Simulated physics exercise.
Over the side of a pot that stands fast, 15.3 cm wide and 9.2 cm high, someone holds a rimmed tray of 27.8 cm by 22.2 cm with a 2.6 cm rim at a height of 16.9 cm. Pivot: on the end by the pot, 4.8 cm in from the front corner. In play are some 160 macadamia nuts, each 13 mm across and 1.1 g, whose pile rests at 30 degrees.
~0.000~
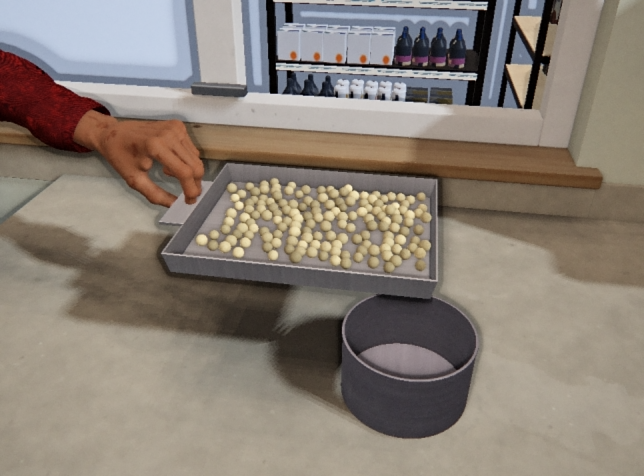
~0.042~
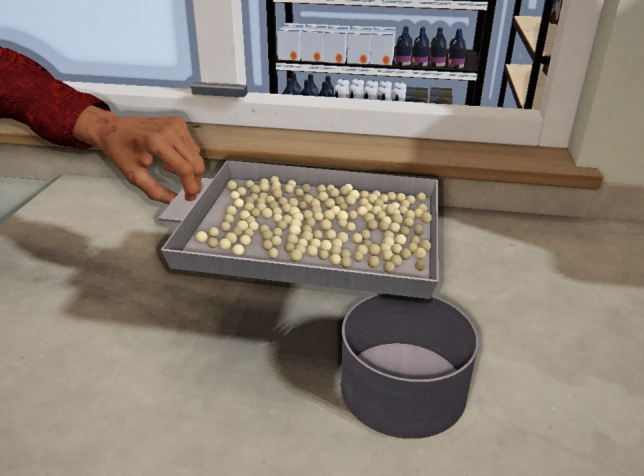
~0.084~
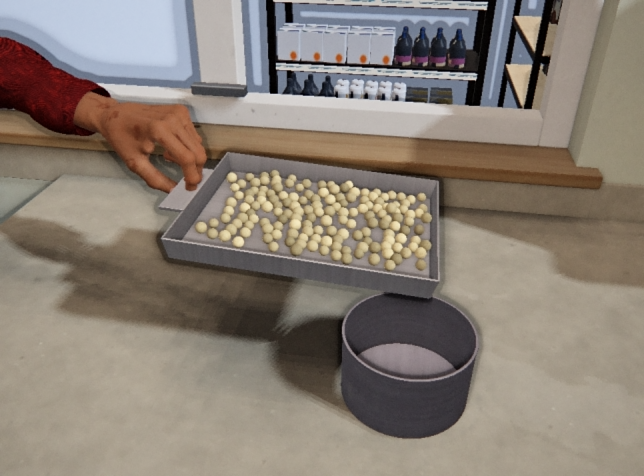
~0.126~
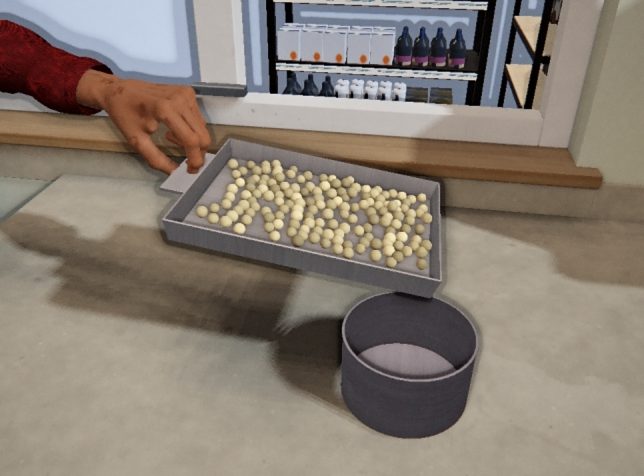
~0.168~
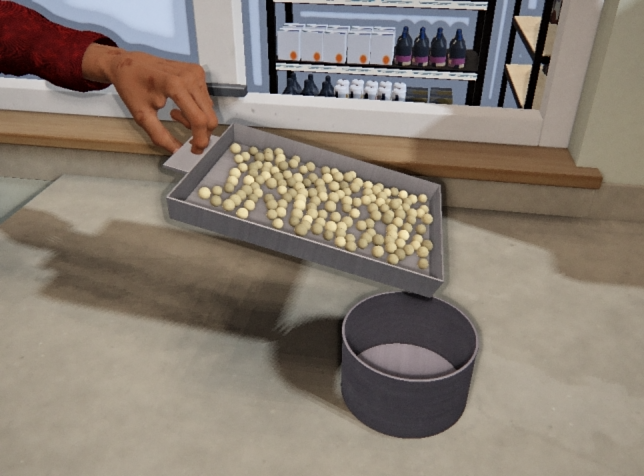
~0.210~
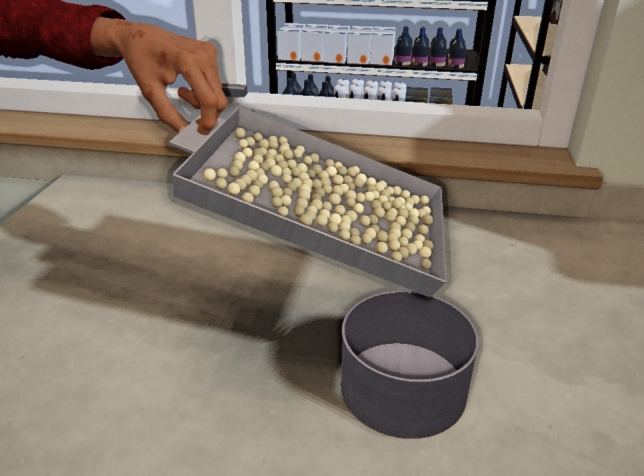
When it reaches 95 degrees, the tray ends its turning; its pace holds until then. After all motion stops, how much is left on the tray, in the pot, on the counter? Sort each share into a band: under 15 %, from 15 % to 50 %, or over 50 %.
Tray: Under 15 %; pot: Under 15 %; counter: Over 50 %.
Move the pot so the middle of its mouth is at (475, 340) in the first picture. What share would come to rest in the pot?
I'd expect near 25 per cent.
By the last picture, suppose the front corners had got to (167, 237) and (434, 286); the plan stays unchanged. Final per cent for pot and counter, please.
Pot 60 % / counter 40 %.
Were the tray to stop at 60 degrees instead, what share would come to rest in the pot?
That would give about 0 per cent.
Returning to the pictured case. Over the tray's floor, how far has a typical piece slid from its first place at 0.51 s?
Around 7 centimetres.
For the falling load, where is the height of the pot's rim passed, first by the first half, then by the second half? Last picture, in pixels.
Roughly (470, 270) to begin with, later roughly (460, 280).
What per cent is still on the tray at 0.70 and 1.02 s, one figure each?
Around 90 first, about 15 after.
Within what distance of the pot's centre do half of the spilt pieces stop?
22 cm.
Then, at 0.51 s, tilt 57 degrees; the tray holds 100 %, the pot 0 %.
Then, at 0.70 s, tilt 81 degrees; the tray holds 90 %, the pot 0 %.
After 1.02 s, tilt 95 degrees; the tray holds 15 %, the pot 5 %.
At rest (2.1 s), tray 0 %, pot 10 %, counter 90 %.
